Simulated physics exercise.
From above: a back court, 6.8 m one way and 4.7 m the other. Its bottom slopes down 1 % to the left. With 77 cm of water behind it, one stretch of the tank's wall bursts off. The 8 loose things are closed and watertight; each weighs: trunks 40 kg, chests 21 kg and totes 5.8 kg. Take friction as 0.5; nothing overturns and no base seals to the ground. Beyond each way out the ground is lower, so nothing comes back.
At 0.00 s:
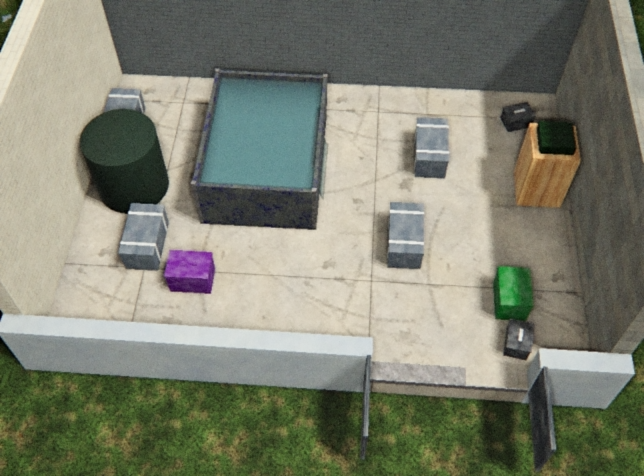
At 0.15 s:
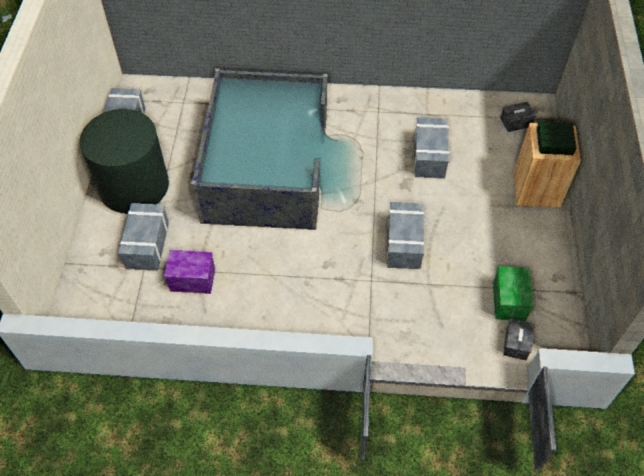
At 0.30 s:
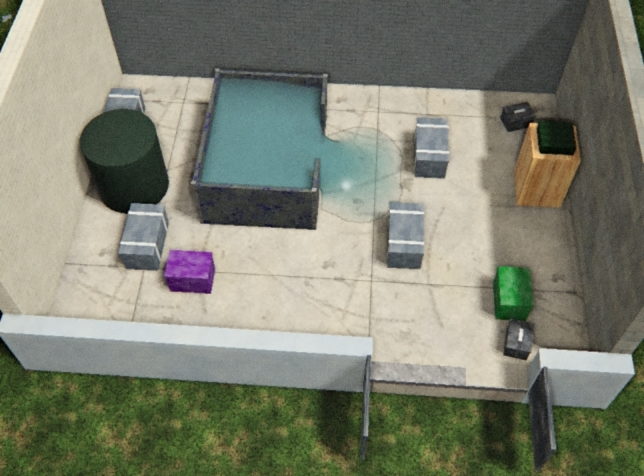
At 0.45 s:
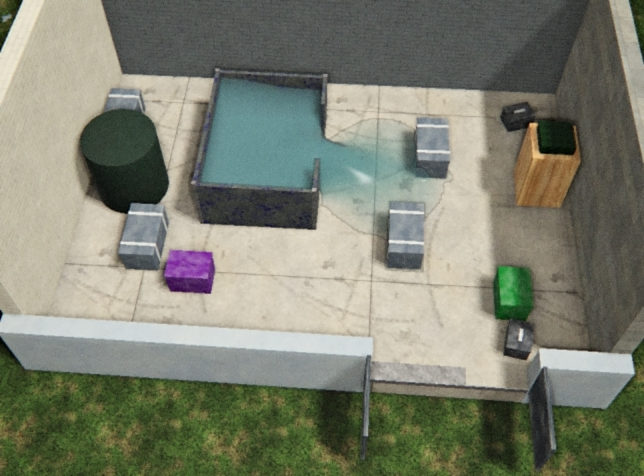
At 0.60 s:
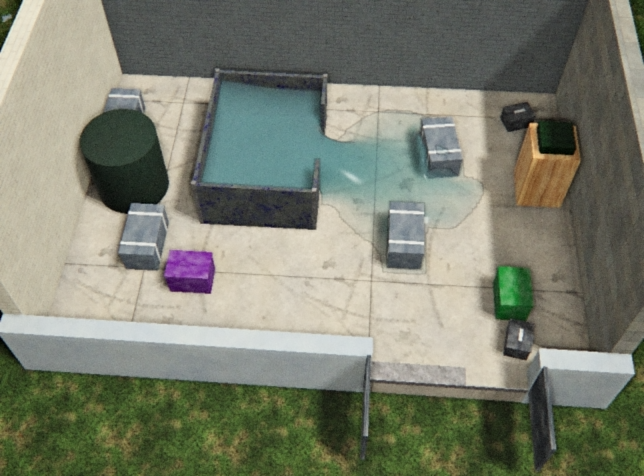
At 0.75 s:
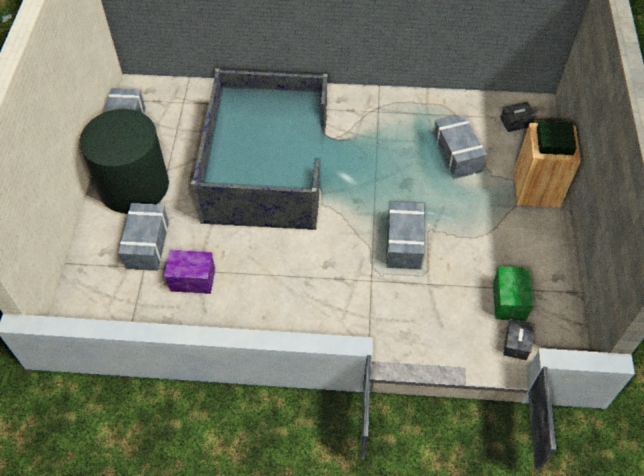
The clip opens on a walled courtyard seen from above, with a full tank of water, grey boxes, and a purple and a green chest. The tank's right wall breaks open and water spreads rightward across the floor, then one grey box shifts right and turns while the chests stay still.
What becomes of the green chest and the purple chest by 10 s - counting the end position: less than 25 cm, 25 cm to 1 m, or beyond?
The green chest travels far; the purple chest barely shifts.
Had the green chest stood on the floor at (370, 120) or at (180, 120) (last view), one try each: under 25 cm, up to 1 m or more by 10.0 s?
In turn: It is nudged along; it holds its place.
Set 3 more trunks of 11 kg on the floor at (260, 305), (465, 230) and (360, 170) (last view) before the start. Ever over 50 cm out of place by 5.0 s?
In turn: Short of it, more, over.
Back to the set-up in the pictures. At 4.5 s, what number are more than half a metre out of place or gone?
By then 4.
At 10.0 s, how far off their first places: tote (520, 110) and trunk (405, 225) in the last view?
In turn: 50 cm, 200 cm.
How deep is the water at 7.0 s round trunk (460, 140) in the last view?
About 10 cm.
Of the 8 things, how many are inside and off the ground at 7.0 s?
1 of them.
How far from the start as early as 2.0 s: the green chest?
Roughly 0 cm by then.
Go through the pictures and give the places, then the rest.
In the first picture, the green chest at (516, 286), on the bottom; the purple chest at (189, 264), on the bottom; 3.0 m2 under water; 0 of 8 have shifted.
In the second picture, the green chest at (516, 286), on the bottom; the purple chest at (189, 264), on the bottom; 3.7 m2 under water; 0 of 8 have shifted.
In the third picture, the green chest at (516, 286) rests on the ground; the purple chest at (189, 264) rests on the ground; water covers 4.7 m2; 0 of 8 have shifted.
In the fourth picture, the green chest at (516, 286), on the bottom; the purple chest at (189, 264) rests on the ground; water covers 5.6 m2; 0 of 8 have shifted.
In the fifth picture, the green chest at (516, 286), on the bottom; the purple chest at (189, 264), on the bottom; 6.5 m2 under water; 1 of 8 have shifted.
In the sixth picture, the green chest at (516, 286) rests on the ground; the purple chest at (189, 264), on the bottom; water covers 7.6 m2; 1 of 8 have shifted.
After 2.0 s the green chest is near (516, 286), 0.0 m from its start, aground; the purple chest is near (189, 264), 0.0 m from its start, aground; 0 of 8 are out; 2 afloat.
After 4.5 s the green chest is near (459, 356), 1.2 m from its start, aground; the purple chest is near (189, 264), 0.0 m from its start, aground; 1 of 8 are out; 2 afloat.
After 7.0 s the green chest is near (400, 365), 1.8 m from its start, aground; the purple chest is near (189, 264), 0.0 m from its start, aground; 1 of 8 are out; 1 afloat.
After 10.0 s the green chest is near (401, 367), 1.8 m from its start, aground; the purple chest is near (189, 264), 0.0 m from its start, aground; 1 of 8 are out; 1 afloat.
